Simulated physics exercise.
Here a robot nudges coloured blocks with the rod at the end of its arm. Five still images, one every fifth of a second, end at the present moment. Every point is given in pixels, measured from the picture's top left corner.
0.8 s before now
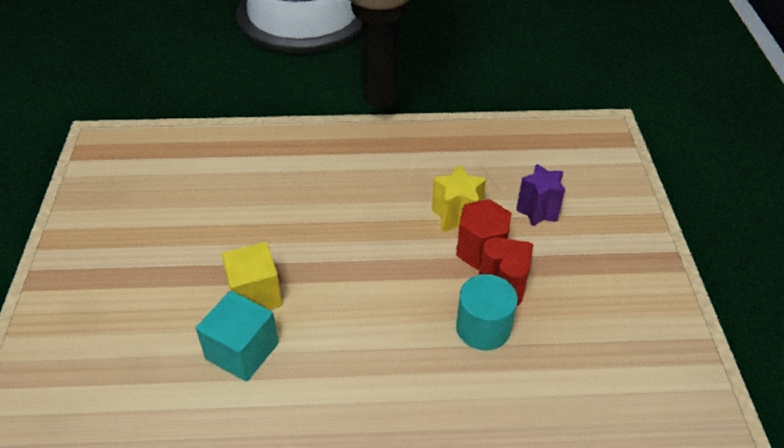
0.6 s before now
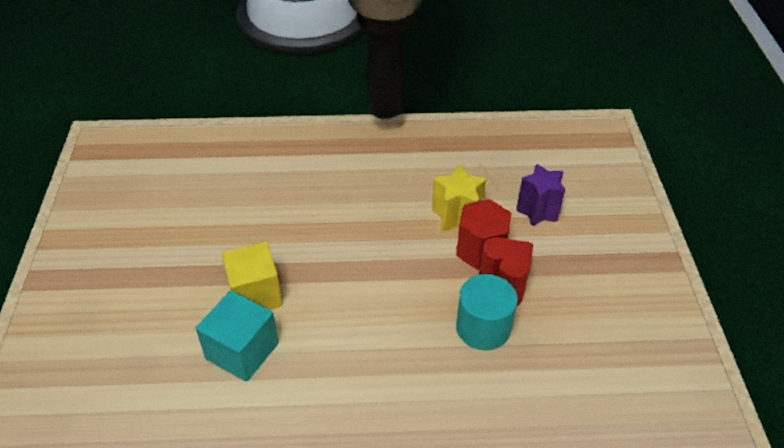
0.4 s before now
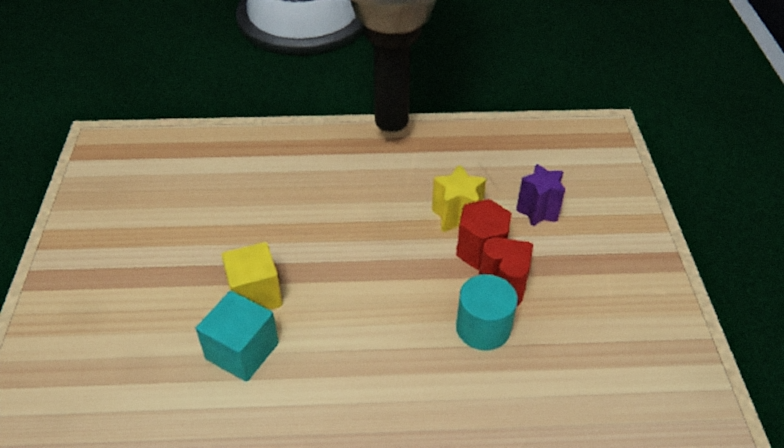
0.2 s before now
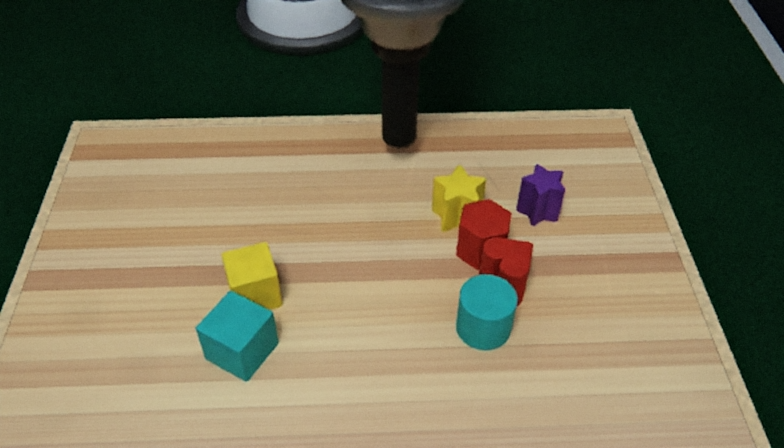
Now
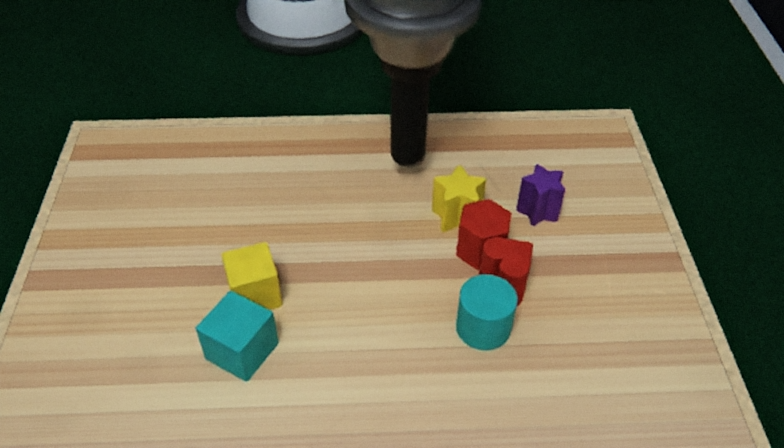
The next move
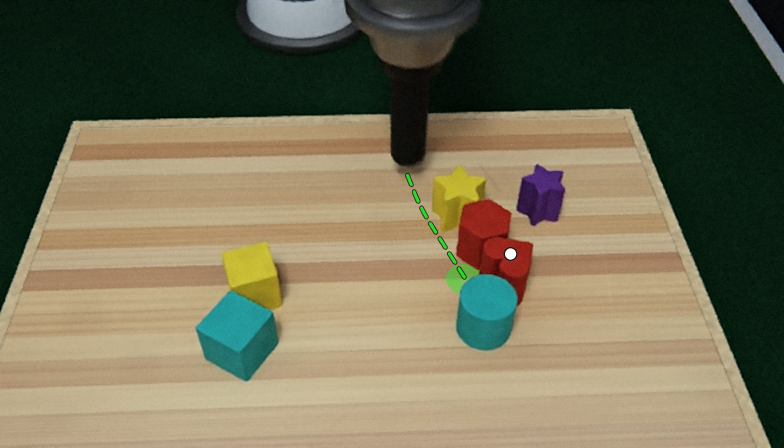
On a pale striped wooden board, yellow, red, turquoise and purple blocks sit in two groups, with a robot arm's dark rod at the far edge. The rod moves slowly forward over the board and slightly right, nearing the yellow star, while every block stays still.
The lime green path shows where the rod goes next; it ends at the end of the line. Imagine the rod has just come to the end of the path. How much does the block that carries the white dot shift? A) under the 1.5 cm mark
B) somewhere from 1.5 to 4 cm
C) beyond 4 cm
The one that fits is A, under the 1.5 cm mark.
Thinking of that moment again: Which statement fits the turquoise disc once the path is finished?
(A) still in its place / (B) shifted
The answer is A.
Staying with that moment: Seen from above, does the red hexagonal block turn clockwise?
Answer: Yes.
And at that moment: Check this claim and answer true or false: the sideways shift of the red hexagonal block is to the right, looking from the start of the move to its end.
Answer: False.
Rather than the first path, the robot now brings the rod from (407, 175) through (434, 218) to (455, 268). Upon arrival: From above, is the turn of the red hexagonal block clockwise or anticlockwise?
Looking down, it rotates clockwise.
Drawn move, from (407, 175) over (431, 225) to (466, 279); the dot is on the red heart-shaped block.
On the path given first. One third of the way, rod at (423, 189); yellow star block at (466, 186), turned 15° anticlockwise.
Two thirds of the way, rod at (444, 224); yellow star block at (474, 191), turned 90° anticlockwise; red hexagonal block at (506, 223), turned 40° clockwise; red heart-shaped block at (515, 259).
At the end, rod at (468, 261); yellow star block at (474, 191), turned 95° anticlockwise; red hexagonal block at (506, 223), turned 40° clockwise; turquoise disc still; red heart-shaped block at (518, 261).
